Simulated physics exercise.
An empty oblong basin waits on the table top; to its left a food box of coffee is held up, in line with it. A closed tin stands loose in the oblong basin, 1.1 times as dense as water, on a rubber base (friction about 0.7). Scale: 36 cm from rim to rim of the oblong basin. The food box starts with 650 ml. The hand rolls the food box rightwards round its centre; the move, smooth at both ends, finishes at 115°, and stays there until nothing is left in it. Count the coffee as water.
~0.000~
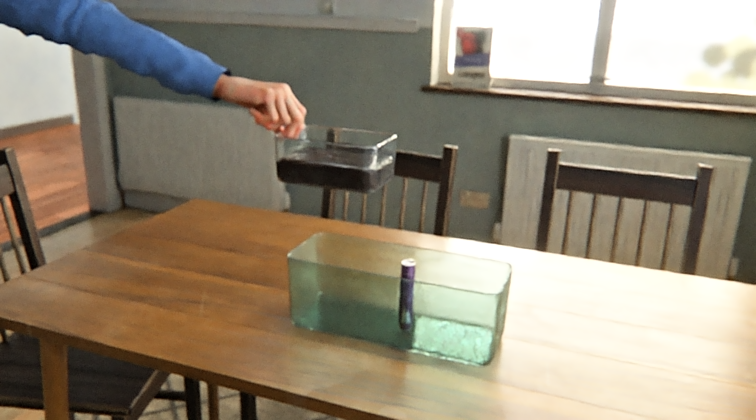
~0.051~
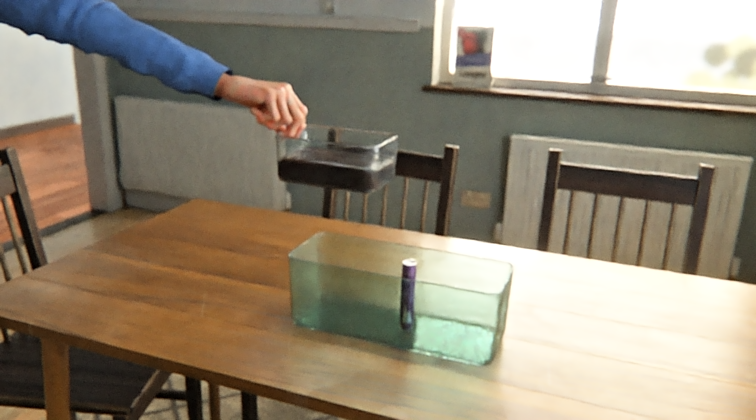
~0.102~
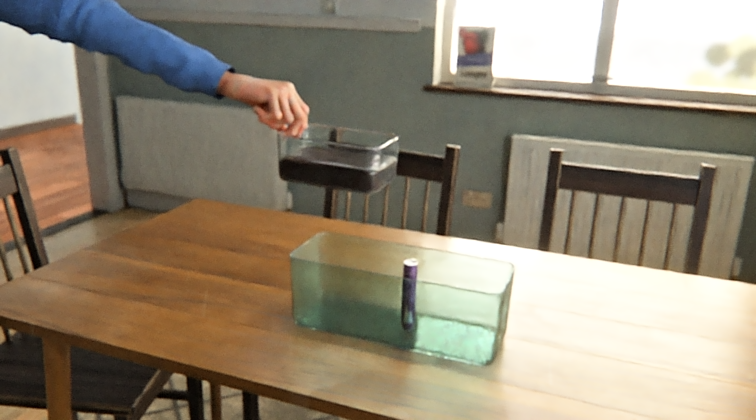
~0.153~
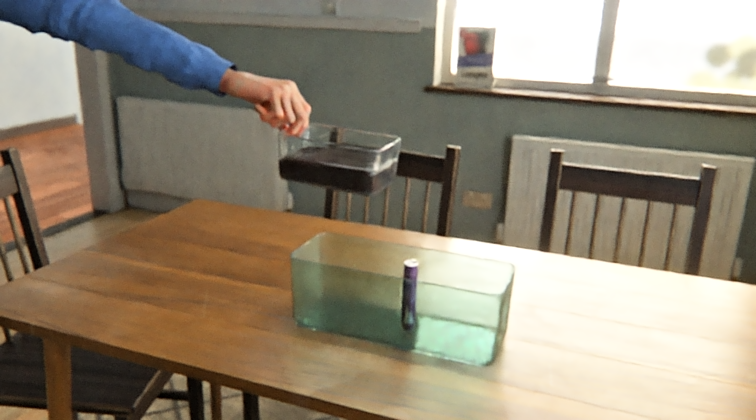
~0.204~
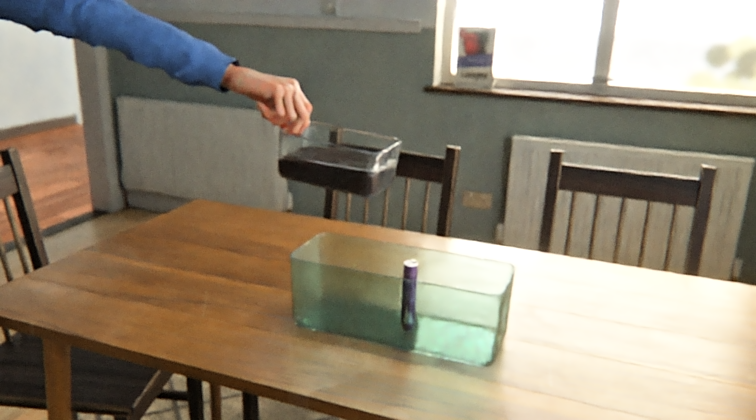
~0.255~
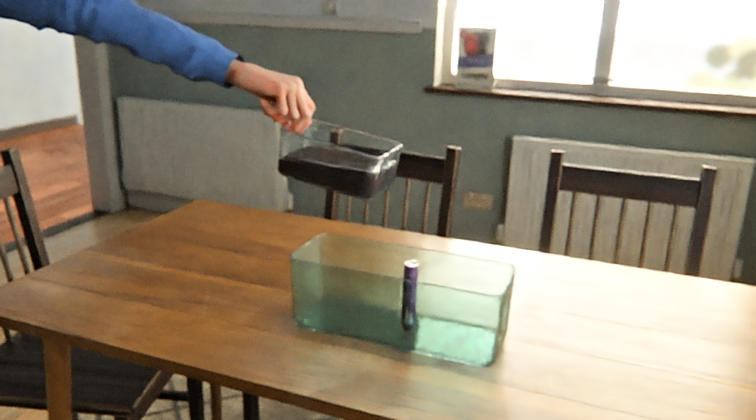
The clip shows a hand in a blue sleeve holding a clear container of dark liquid above a greenish oblong basin with a small upright tin inside, on a wooden table, then slowly rotating the container slightly rightwards.
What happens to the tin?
The tin stays up.
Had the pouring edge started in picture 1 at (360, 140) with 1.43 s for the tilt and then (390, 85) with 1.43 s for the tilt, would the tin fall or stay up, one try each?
First it stays up; then it keeps standing.
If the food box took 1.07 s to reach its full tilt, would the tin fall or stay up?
Then it remains upright.
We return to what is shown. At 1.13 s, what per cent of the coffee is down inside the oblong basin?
Near 80 in a hundred.
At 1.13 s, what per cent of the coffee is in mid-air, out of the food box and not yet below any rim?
Some 9 per cent.
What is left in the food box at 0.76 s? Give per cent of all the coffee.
Some 56 per cent.
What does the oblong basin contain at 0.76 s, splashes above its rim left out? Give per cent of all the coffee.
Some 10 per cent.
Then, 0.76 s in, the tilt is 63° and 55 per cent is still to pour; the tin stands where it began.
Then, 1.13 s in, the tilt is 103° and 10 per cent is still to pour; the tin stands where it began.
Then, 1.51 s in, the tilt is 115° and 0 per cent is still to pour; the tin stands where it began.
Then, 1.93 s in, the tilt is 115° and 0 per cent is still to pour; the tin stands where it began.
Finally, the tin stands where it began.
